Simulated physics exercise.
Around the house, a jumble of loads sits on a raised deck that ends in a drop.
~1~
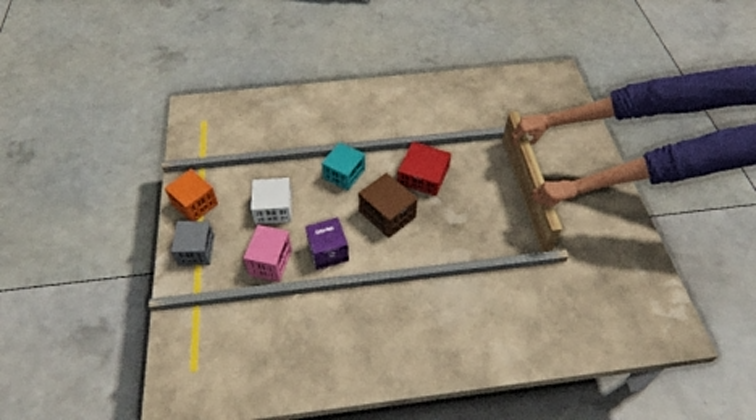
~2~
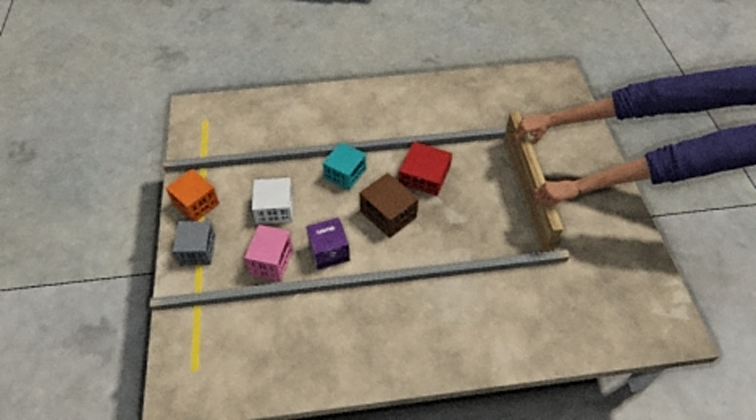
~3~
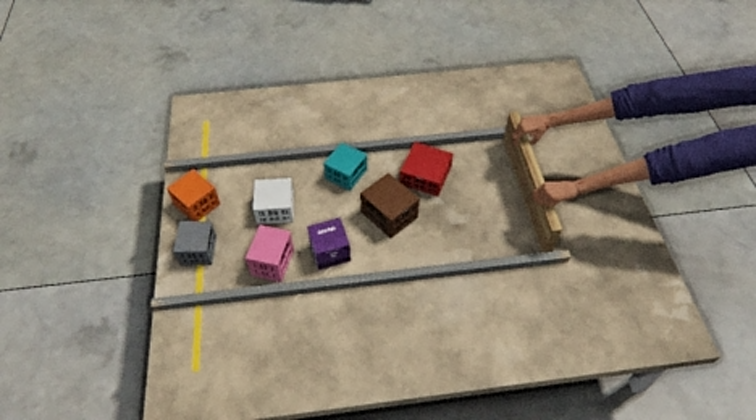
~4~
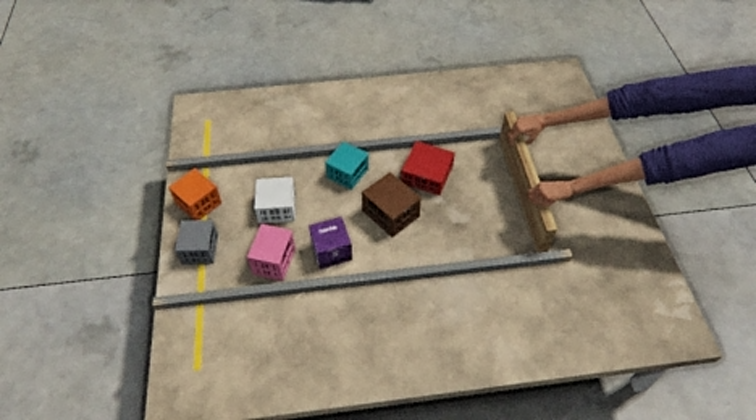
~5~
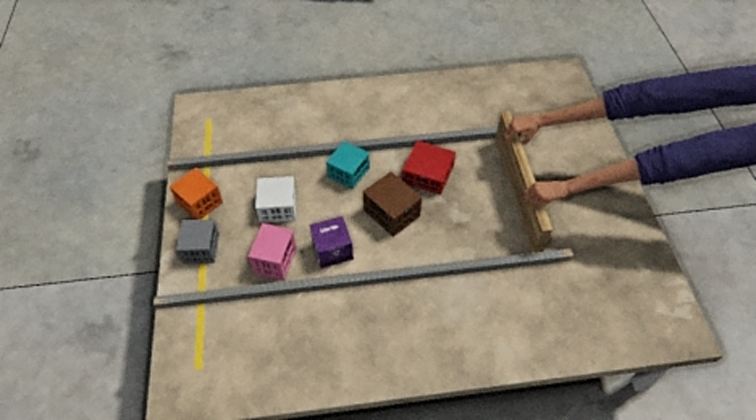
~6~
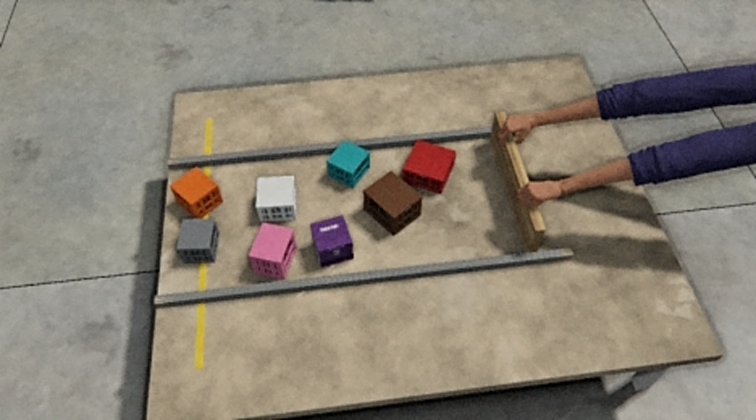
Two hands sliding a wooden plank slightly left between two rails on a tabletop, with eight colourful small crates sitting apart, untouched.
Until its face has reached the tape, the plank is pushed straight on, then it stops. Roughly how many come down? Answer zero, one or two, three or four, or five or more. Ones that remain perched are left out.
Five or more.
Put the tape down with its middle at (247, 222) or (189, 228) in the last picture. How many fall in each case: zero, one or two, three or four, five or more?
First tape: One to two; second tape: Five or over.
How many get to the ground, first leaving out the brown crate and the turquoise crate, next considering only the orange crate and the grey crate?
4, then 3.
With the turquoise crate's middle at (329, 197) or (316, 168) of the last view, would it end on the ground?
In order, it drops down; drops down.
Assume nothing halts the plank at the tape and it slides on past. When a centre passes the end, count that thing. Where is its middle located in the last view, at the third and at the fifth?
At (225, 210) for the third, at (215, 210) for the fifth.
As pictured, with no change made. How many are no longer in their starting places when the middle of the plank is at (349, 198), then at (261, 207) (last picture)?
The count reaches 4 first and 8 second.
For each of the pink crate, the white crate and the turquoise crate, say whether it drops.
Pink crate goes over the edge, white crate goes over the edge, turquoise crate goes over the edge.
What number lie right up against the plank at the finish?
The figure is 3.
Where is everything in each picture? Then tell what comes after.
In the first picture, orange crate (192, 196); grey crate (194, 244); pink crate (269, 254); plank (529, 180); tape (200, 229).
In the second picture, grey crate (195, 243); red crate (425, 169).
In the third picture, pink crate (271, 254); plank (530, 180).
In the fourth picture, orange crate (196, 195); brown crate (391, 205).
In the fifth picture, grey crate (198, 242); purple box (332, 242).
In the sixth picture, orange crate (197, 194); grey crate (199, 241); pink crate (274, 251); plank (515, 180); tape (205, 226).
Soon after, none off yet; orange crate at rest near (197, 194); grey crate at rest near (199, 241); pink crate at rest near (274, 251).
Then, none off yet; orange crate at rest near (197, 194); grey crate at rest near (199, 241); pink crate moved a little near (261, 256).
By the end, the number that fall off is five or more; fallen, turquoise crate, white crate, pink crate, grey crate and orange crate.
